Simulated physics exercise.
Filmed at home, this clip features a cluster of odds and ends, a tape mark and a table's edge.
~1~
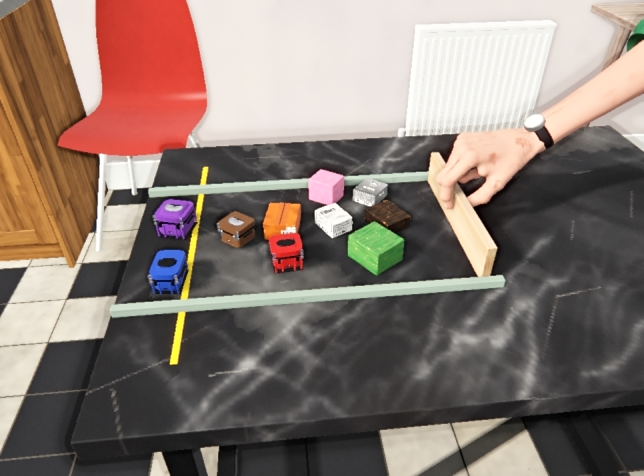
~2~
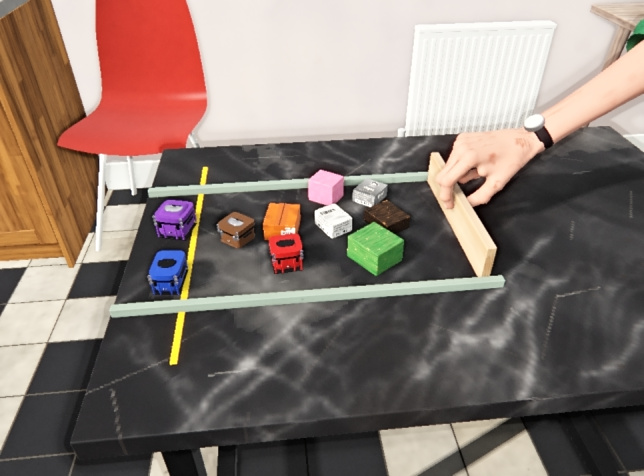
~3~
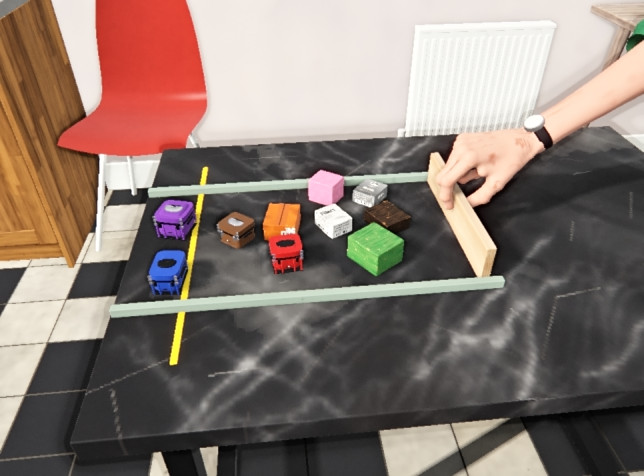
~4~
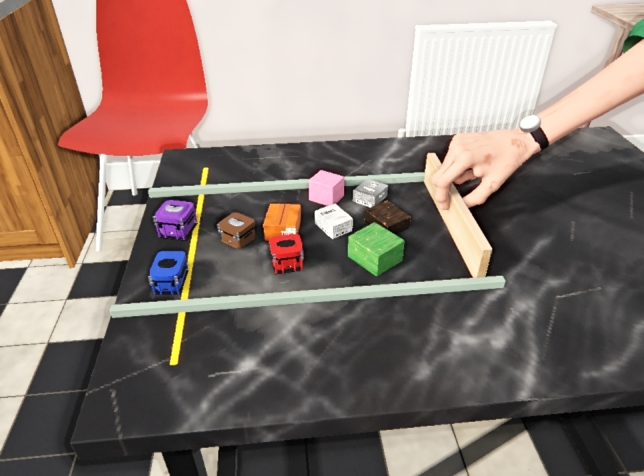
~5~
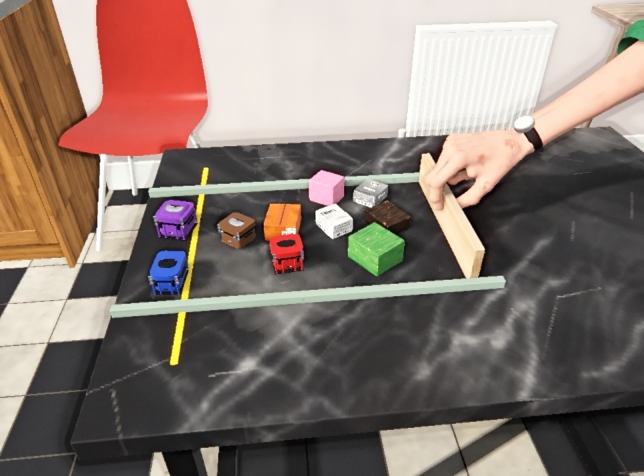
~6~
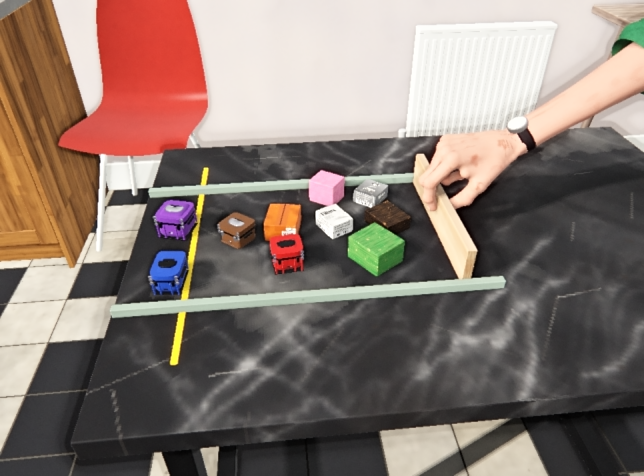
On a black marbled table, a hand sliding a wooden board slightly left towards colourful small cases and blocks, which stay still.
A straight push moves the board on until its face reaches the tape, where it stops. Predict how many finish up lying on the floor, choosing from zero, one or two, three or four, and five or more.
My prediction is three or four.
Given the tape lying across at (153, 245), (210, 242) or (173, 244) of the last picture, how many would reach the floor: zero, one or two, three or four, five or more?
Lab note - count per position: More than four; one to two; five or more.
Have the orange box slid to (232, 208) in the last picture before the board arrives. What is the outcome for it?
Orange box: Gone.
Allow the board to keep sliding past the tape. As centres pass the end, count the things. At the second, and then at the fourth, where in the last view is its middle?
At (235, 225) for the second, at (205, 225) for the fourth.
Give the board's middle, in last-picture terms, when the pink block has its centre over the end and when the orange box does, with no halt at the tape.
The middle would be close to (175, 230) and then close to (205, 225).
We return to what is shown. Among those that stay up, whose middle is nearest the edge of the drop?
Nearest at the end: The red case.
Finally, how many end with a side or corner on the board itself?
The count in contact is 3.
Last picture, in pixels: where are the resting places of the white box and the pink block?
You'll find the white box at roughly (151, 231) and the pink block at roughly (160, 196).
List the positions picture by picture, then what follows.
In the first picture, purple case (176, 219); blue case (170, 272); brown case (237, 230); board (457, 209); tape (194, 242).
In the second picture, blue case (169, 273); board (457, 209).
In the third picture, brown case (237, 231); red case (286, 253).
In the fourth picture, purple case (176, 220); orange box (283, 222).
In the fifth picture, blue case (170, 273); green block (376, 248).
In the sixth picture, purple case (177, 220); blue case (170, 273); brown case (238, 231); board (440, 211); tape (194, 242).
Soon after, none off yet; purple case at rest near (177, 220); blue case at rest near (170, 273); brown case at rest near (238, 231).
Then, none off yet; purple case moved a little near (162, 218); blue case at rest near (170, 273); brown case moved well along near (170, 240).
By the end, the number that fall off is three or four; fallen, orange box, brown case, blue case and purple case.
